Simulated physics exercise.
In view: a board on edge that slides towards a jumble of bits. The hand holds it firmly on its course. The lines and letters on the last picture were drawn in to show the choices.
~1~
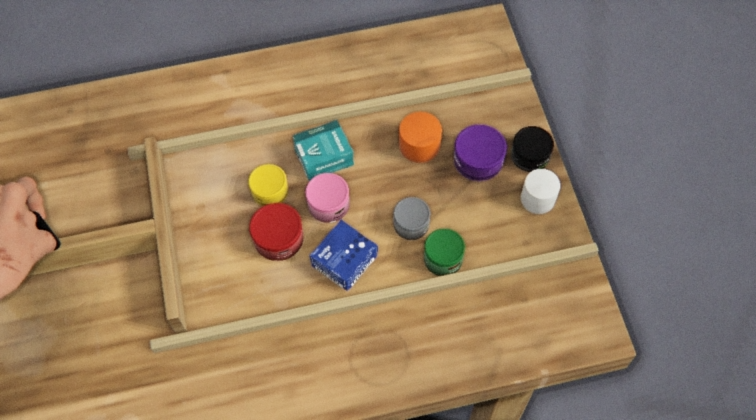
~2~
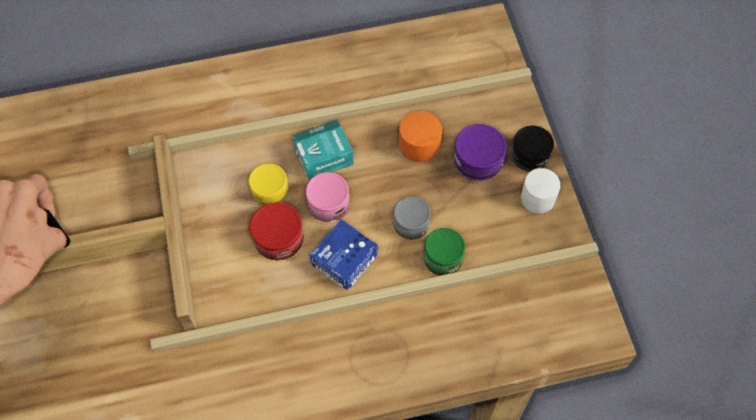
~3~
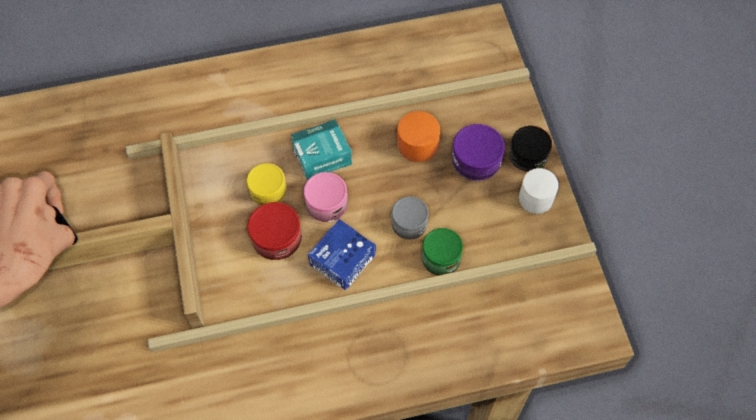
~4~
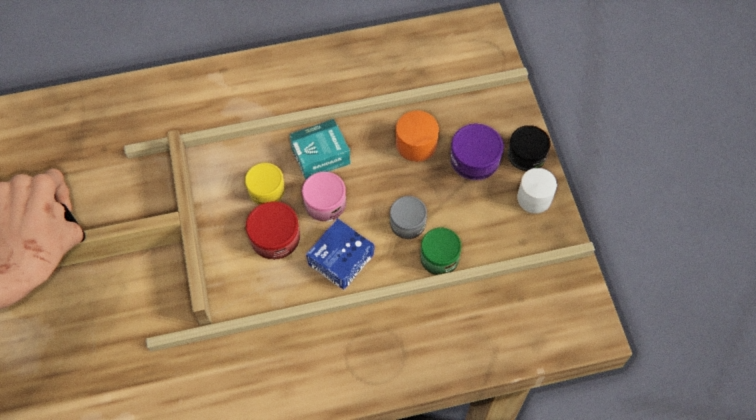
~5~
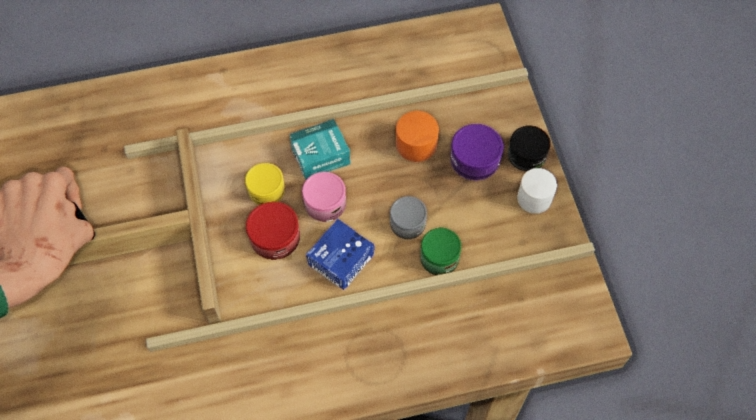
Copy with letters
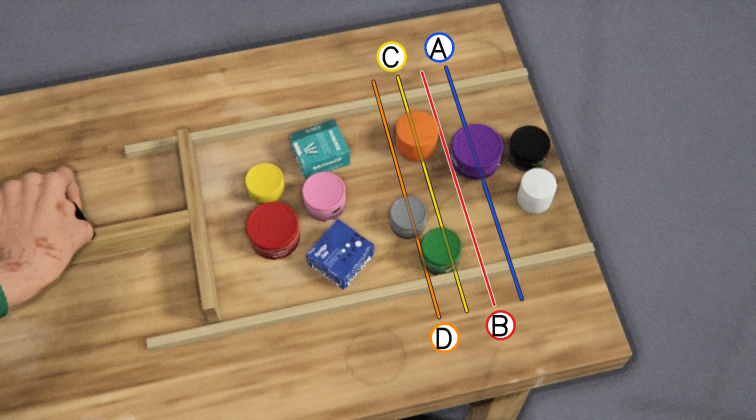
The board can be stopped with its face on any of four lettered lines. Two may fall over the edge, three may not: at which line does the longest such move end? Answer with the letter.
It can go as far as B.
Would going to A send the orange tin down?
No.
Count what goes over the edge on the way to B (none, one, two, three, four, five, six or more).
In all, one.
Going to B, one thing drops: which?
The black jar.
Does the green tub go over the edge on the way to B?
By then, no.
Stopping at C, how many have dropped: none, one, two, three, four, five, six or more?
In all, one.
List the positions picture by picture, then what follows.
Orange tin (420, 137); yellow tub (269, 186); turquoise box (323, 150), in the first picture.
Board (169, 220); white tin (541, 191), in the second picture.
Board (177, 218); pink jar (326, 198), in the third picture.
Board (185, 216); grey tub (408, 218), in the fourth picture.
Board (194, 214); red jar (273, 231); black jar (529, 149); orange tin (417, 137), in the fifth picture.
On the marked copy, A at (481, 175); B at (456, 180); C at (430, 186); D at (404, 191).
With B. Early on, board (288, 195); blue packet (356, 259); turquoise box (331, 144).
Further on, board (381, 176); green tub (476, 245); orange tin (437, 131).
At the end, board (453, 161); black jar over the edge; purple tub (546, 137); one fallen.
As for the rest, A drops three; C is within the limit but short; D is within the limit but short.
